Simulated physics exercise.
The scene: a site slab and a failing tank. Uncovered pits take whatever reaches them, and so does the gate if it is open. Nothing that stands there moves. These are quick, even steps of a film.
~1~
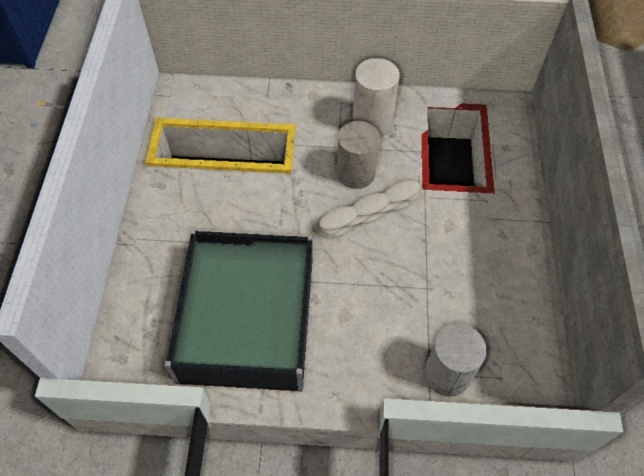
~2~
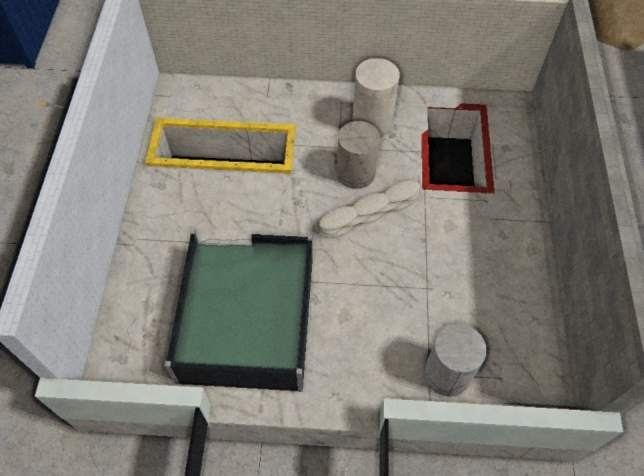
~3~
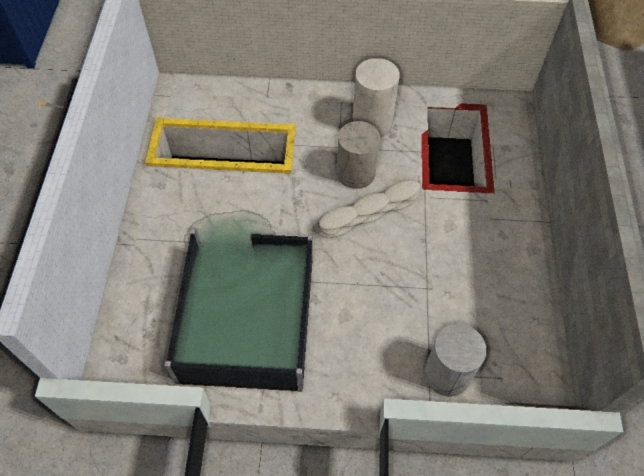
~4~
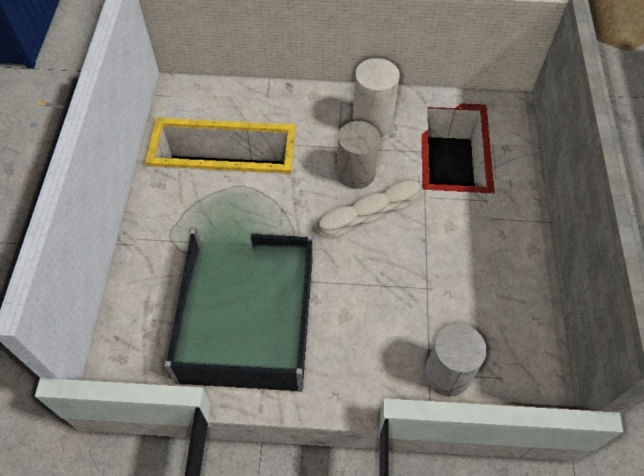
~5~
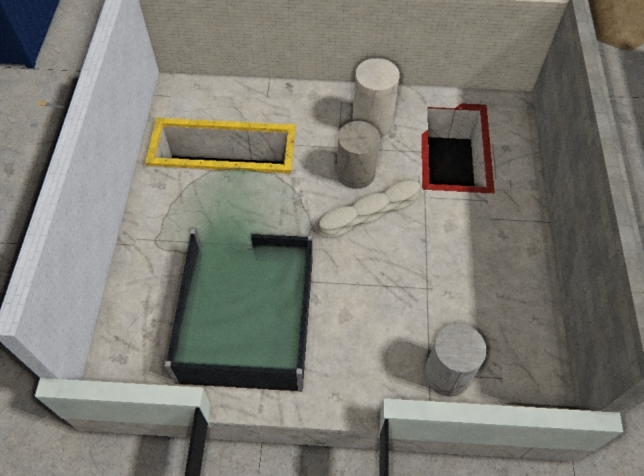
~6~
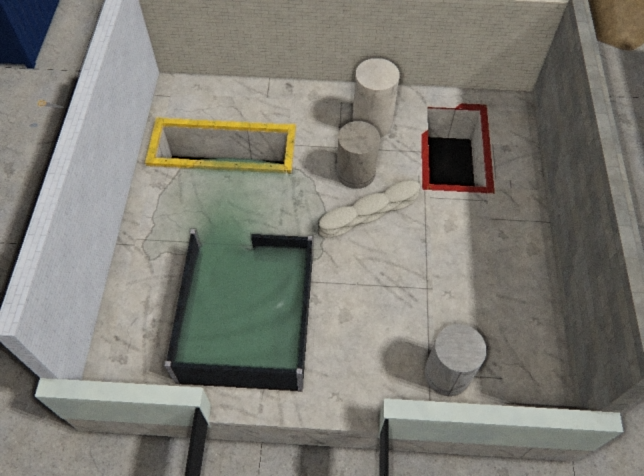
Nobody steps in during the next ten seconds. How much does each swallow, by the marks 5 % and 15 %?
One by one: The gate takes under 5 %; the yellow pit takes over 15 %; the red pit takes between 5 and 15 %.
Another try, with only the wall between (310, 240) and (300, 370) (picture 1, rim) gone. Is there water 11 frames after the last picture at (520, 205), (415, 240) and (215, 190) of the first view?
In that order: Awash, wet, clear.
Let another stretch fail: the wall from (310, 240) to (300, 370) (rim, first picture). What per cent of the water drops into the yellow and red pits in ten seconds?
Per cent: Yellow 0, red 35.
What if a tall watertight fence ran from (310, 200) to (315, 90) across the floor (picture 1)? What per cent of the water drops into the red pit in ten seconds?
Roughly, in per cent: Red 2.
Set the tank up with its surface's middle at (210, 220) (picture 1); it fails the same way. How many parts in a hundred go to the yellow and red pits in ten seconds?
In per cent: Yellow 50, red 4.
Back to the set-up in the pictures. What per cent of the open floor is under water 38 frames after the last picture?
Close to 45 %.
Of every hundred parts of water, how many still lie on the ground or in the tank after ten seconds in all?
About 60 per cent.
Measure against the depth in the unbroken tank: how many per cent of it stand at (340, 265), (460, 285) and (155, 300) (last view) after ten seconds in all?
About 2, 0 and 8 per cent.
A moment on, water covers 15 % of the floor; the gate 0 %, the yellow pit 8 %, the red pit 0 %.
Next, water covers 20 % of the floor; the gate 0 %, the yellow pit 18 %, the red pit 0 %.
Then, water covers 30 % of the floor; the gate 0 %, the yellow pit 27 %, the red pit 1 %.
Later, water covers 45 % of the floor; the gate 0 %, the yellow pit 32 %, the red pit 3 %.
In the end, water covers 50 % of the floor; the gate 1 %, the yellow pit 32 %, the red pit 7 %.
